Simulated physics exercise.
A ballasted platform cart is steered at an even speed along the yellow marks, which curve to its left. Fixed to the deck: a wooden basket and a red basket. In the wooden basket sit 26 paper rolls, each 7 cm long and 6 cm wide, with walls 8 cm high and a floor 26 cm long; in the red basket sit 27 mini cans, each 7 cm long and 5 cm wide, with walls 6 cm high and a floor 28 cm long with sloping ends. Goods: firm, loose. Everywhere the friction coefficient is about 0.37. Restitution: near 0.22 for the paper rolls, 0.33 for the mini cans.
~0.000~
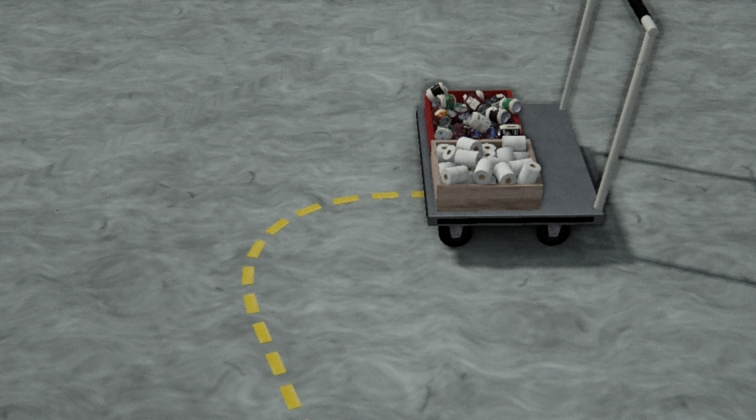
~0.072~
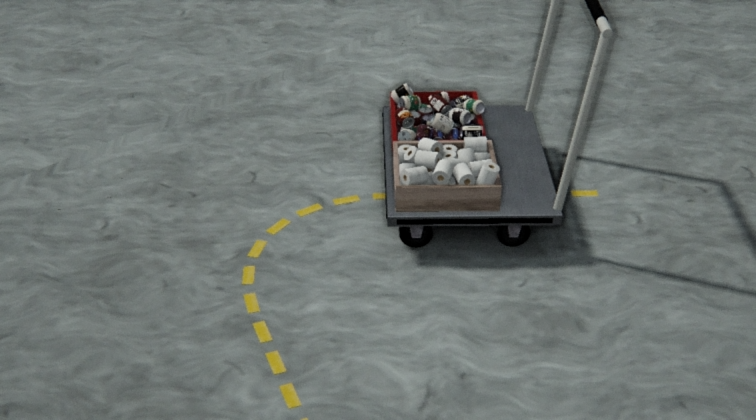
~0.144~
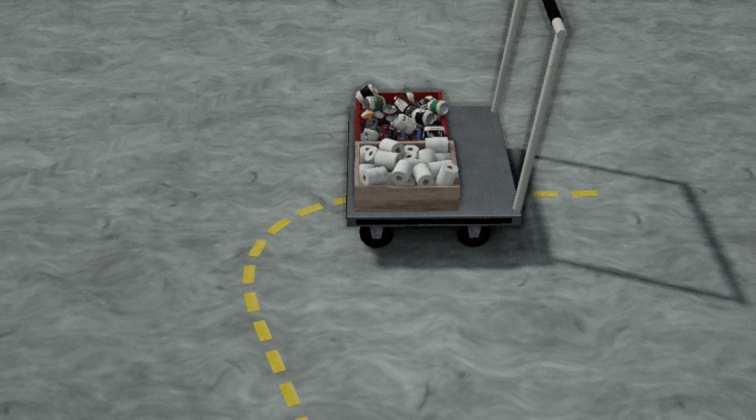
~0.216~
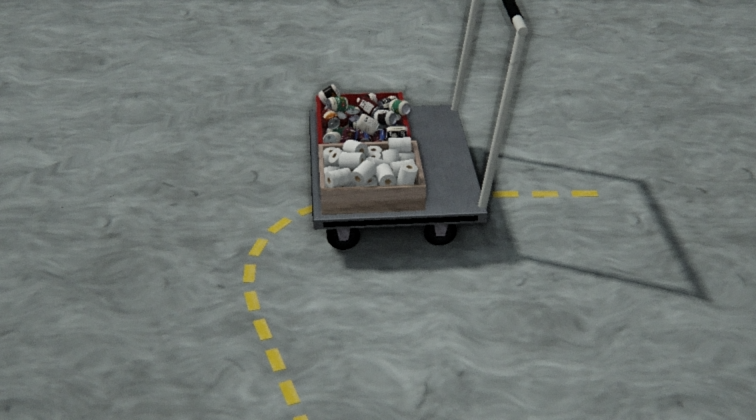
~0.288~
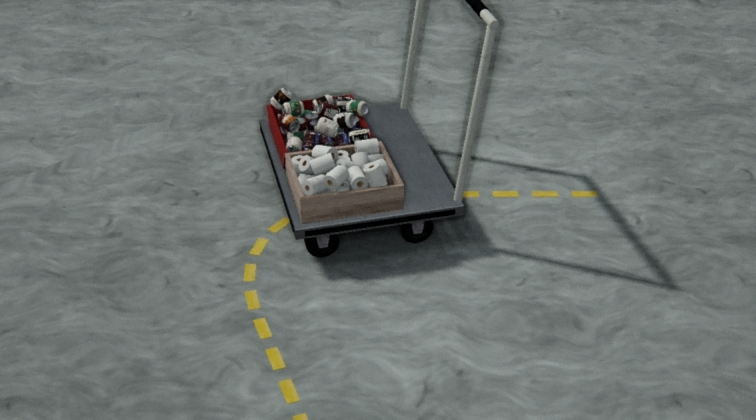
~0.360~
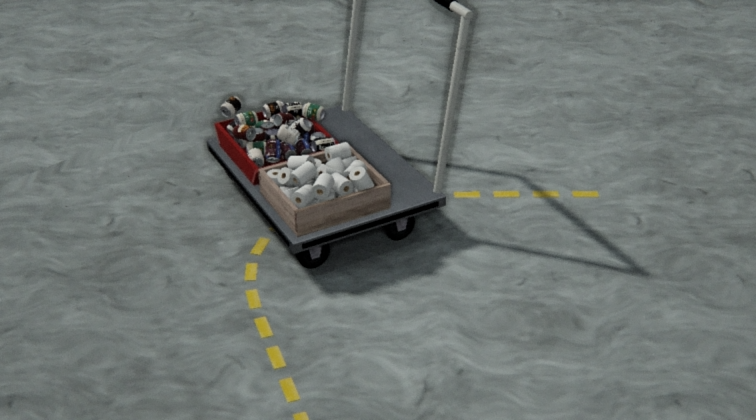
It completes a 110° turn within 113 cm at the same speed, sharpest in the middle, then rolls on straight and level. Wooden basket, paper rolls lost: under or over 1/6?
Under 1/6.
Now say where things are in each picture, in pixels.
In the first frame (places track the rim corner closest to us here, unless another is named; the camera moves round a little), wooden basket (439, 185); red basket (by its farthest rim corner) (509, 90); heading changed by 0°, 0 cm rolled; all still inside.
The second frame shows wooden basket (398, 185); red basket (475, 91); heading changed by 0°, 13 cm rolled.
The third frame shows wooden basket (357, 185); red basket (440, 92); heading changed by 0°, 26 cm rolled.
The fourth frame shows wooden basket (323, 188); red basket (400, 92); heading changed by 4°, 38 cm rolled.
The fifth frame shows wooden basket (302, 197); red basket (350, 95); heading changed by 14°, 51 cm rolled.
The sixth frame shows wooden basket (296, 210); red basket (295, 103); heading changed by 29°, 64 cm rolled; 2 out, the lowest can at (314, 112).
After 0.46 s, the wooden basket has all 26 and the red basket is down by 2 of 27.
After 0.59 s, the wooden basket has all 26 and the red basket is down by 7 of 27.
After 0.78 s, the wooden basket has all 26 and the red basket is down by 11 of 27.
When it is over (at 1.24 s), the wooden basket has all 26 and the red basket is down by 12 of 27. Asked share, 0 of 26, 0 per cent.
